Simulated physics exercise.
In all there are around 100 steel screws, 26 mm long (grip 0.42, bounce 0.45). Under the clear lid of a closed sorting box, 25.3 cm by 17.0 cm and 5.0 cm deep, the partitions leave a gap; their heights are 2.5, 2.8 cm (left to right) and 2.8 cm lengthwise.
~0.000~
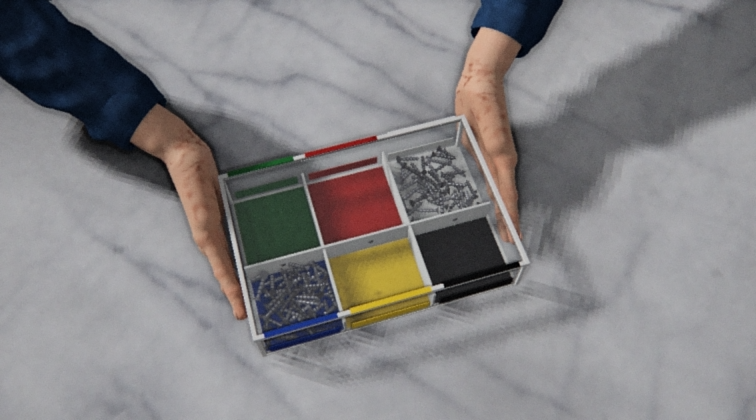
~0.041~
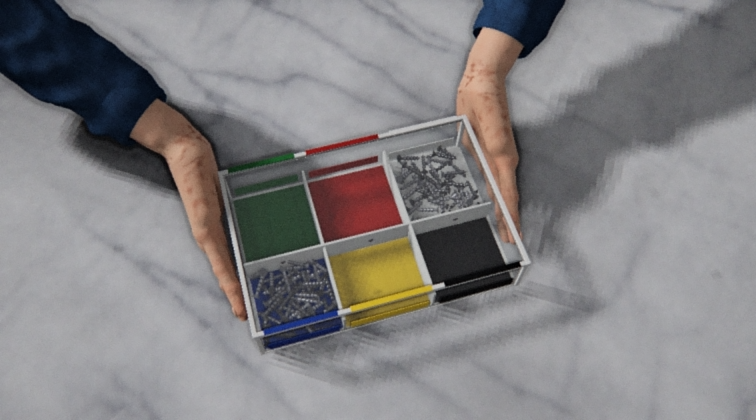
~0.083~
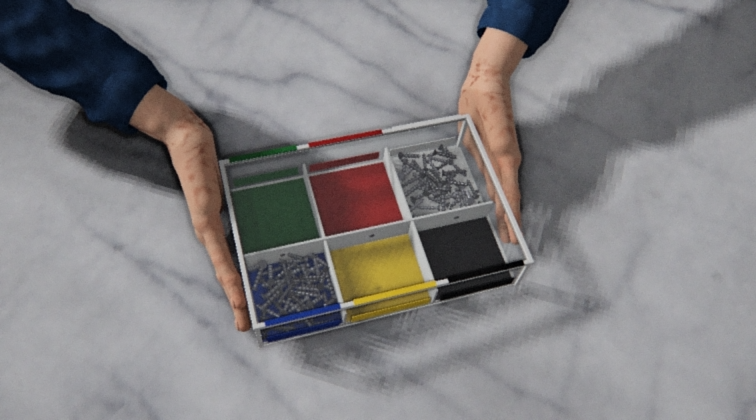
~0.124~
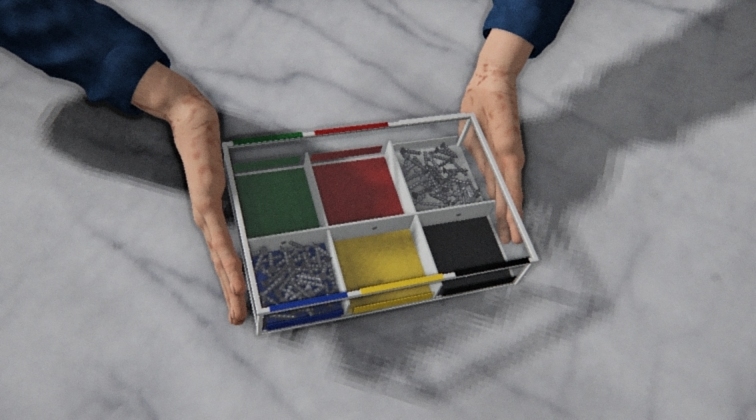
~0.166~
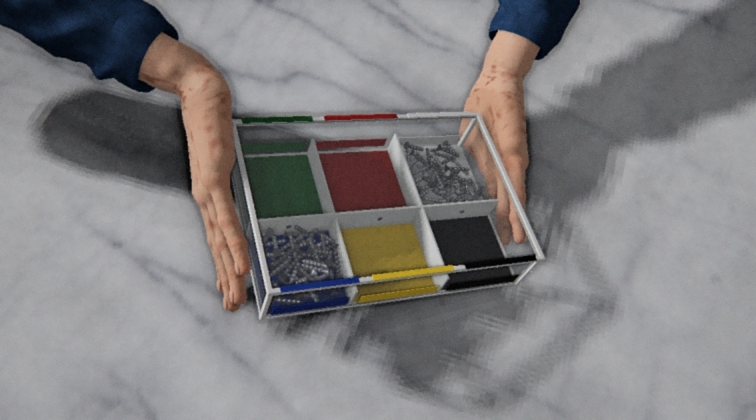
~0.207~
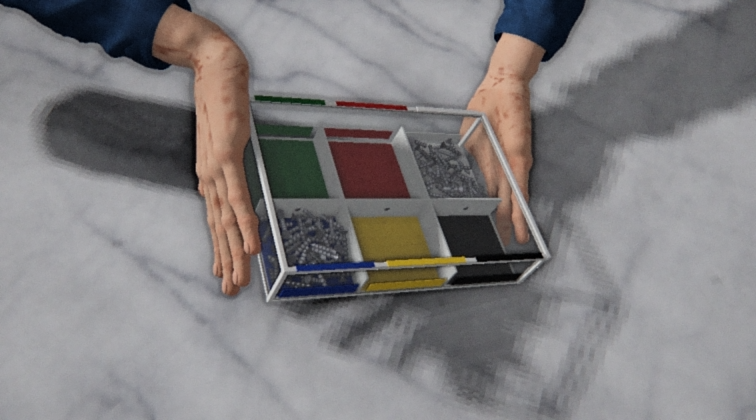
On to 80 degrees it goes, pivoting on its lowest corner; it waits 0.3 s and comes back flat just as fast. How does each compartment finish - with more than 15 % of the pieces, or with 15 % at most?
Red: At most 15 %, blue: At most 15 %, green: At most 15 %, yellow: At most 15 %, white: More than 15 %, black: More than 15 %.
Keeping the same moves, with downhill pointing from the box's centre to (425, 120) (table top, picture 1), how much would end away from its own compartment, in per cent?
45 %.
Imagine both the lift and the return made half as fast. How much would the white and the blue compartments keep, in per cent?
That gives white 50 percent and blue 30 percent.
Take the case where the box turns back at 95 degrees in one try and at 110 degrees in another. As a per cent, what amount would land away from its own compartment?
Roughly 55 percent for the first try and 55 percent for the second.
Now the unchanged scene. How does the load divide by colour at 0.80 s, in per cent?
In per cent: Red 0; blue 15; green 0; yellow 15; white 55; black 15.
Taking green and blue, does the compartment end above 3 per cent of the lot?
As for green, not so, and as for blue, correct.
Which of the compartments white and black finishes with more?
The white one.
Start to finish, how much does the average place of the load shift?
It shifts some 10.0 cm.
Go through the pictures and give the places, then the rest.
Box tilt 0 degrees, front corners at (257, 337) and (524, 262); blue 55 %, white 45 %, in the first picture.
Box tilt 1 degrees, front corners at (257, 334) and (525, 262), in the second picture.
Box tilt 5 degrees, front corners at (257, 325) and (528, 261), lowest corner right back, in the third picture.
Box tilt 10 degrees, front corners at (262, 310) and (533, 259), lowest corner right back, in the fourth picture.
Box tilt 17 degrees, front corners at (272, 290) and (539, 257), lowest corner right back, in the fifth picture.
Box tilt 24 degrees, front corners at (287, 269) and (545, 255), lowest corner right back; blue 55 %, white 45 %. Its pace works out near 165 degrees a second, in the sixth picture.
After 0.80 s, tilt 80 degrees; blue 15 %, yellow 15 %, white 55 %, black 15 %.
After 1.19 s, tilt 44 degrees; blue 10 %, yellow 5 %, white 55 %, black 30 %.
After 1.67 s, tilt 0 degrees; blue 10 %, yellow 5 %, white 60 %, black 25 %.
In the end, at 2.1 s, red 0 %, blue 10 %, green 0 %, yellow 5 %, white 60 %, black 25 %.
